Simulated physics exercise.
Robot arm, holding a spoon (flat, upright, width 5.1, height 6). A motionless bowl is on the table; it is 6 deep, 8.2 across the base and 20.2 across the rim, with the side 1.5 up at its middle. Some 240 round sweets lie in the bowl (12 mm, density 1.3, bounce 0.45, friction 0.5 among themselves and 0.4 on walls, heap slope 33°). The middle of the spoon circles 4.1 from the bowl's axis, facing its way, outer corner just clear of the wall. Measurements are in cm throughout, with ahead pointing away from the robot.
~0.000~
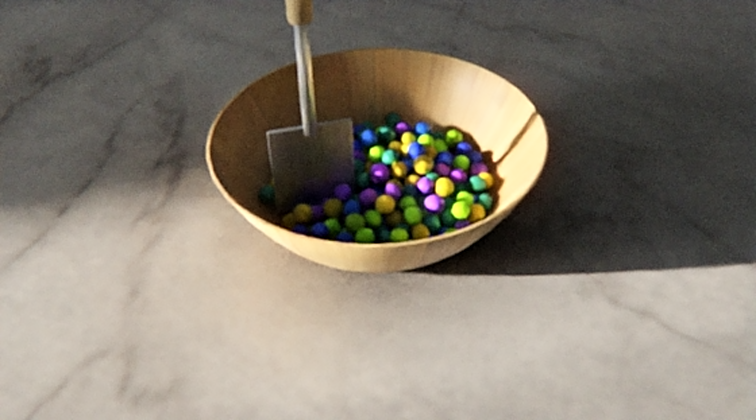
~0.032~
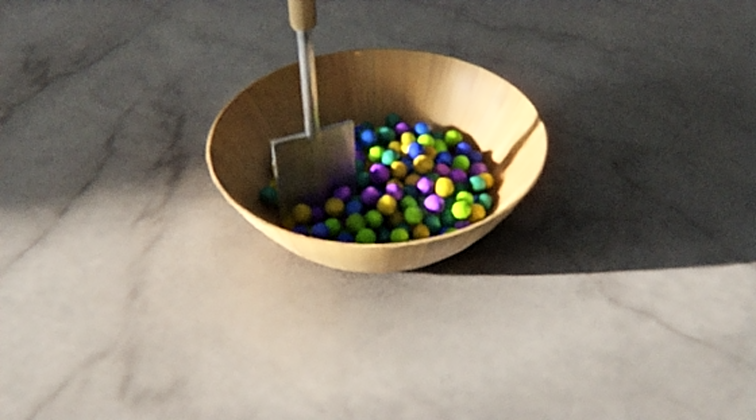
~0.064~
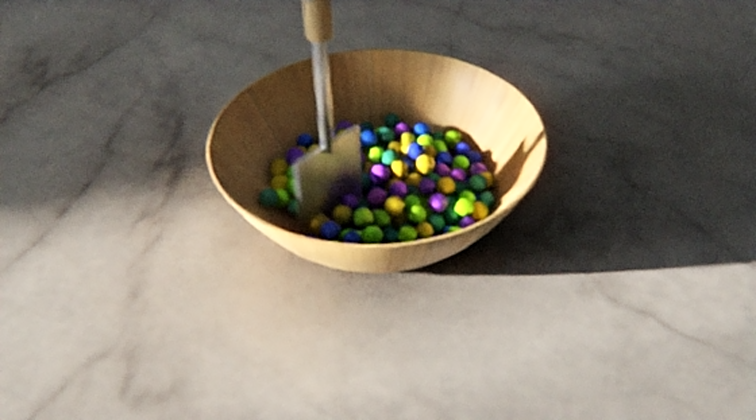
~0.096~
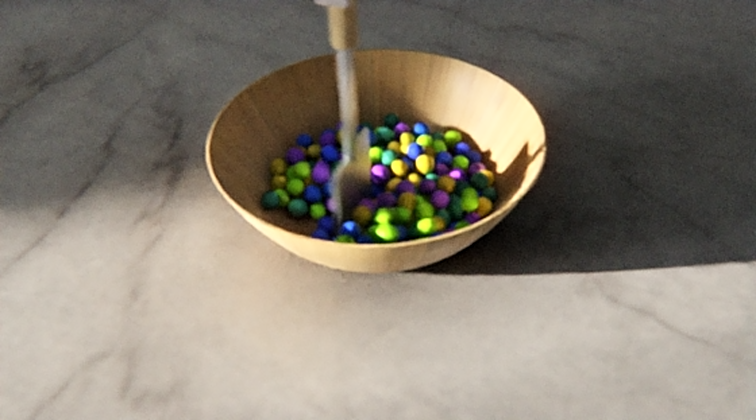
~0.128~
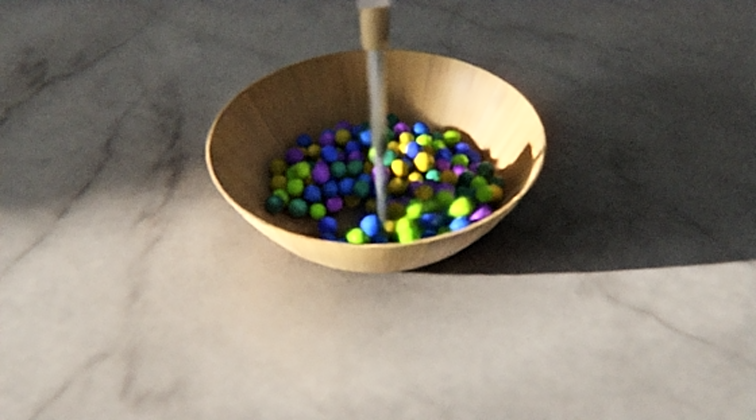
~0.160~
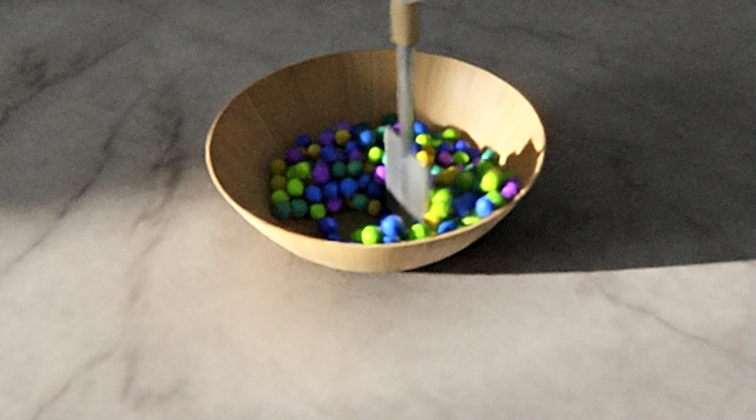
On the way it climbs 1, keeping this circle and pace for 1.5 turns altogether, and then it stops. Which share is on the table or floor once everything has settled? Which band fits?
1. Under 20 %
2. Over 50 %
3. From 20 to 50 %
Option 1: Under 20 %.
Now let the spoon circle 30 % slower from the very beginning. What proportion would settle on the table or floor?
It would be near 0 per cent.
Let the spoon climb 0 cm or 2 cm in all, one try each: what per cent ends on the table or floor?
Close to 15 and 10 percent, in that order.
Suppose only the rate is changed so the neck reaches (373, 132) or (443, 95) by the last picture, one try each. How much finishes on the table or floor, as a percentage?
Near 0 per cent for the first, near 35 per cent for the second.
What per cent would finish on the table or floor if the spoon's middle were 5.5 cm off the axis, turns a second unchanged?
That would give close to 0 per cent.
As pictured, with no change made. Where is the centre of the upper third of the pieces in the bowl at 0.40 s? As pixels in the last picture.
I'd put it at around (327, 107).
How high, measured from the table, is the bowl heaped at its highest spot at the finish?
The top sits some 5.0 cm up.
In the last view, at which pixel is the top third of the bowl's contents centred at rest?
(426, 157).
By 0.40 s, 271° round, highest piece 9 above the table; 220 in the bowl, 12 on the table or floor, 9 in flight or on the tool.
By 0.63 s, 81° round, highest piece 7 above the table; 211 in the bowl, 30 on the table or floor.
By 0.95 s, 180° round, highest piece 5 above the table; 209 in the bowl, 32 on the table or floor.
By 1.65 s, 180° round, highest piece 5 above the table; 209 in the bowl, 32 on the table or floor.
Final count, 209 in the bowl, 32 on the table or floor. That is 13 % on the table or floor.
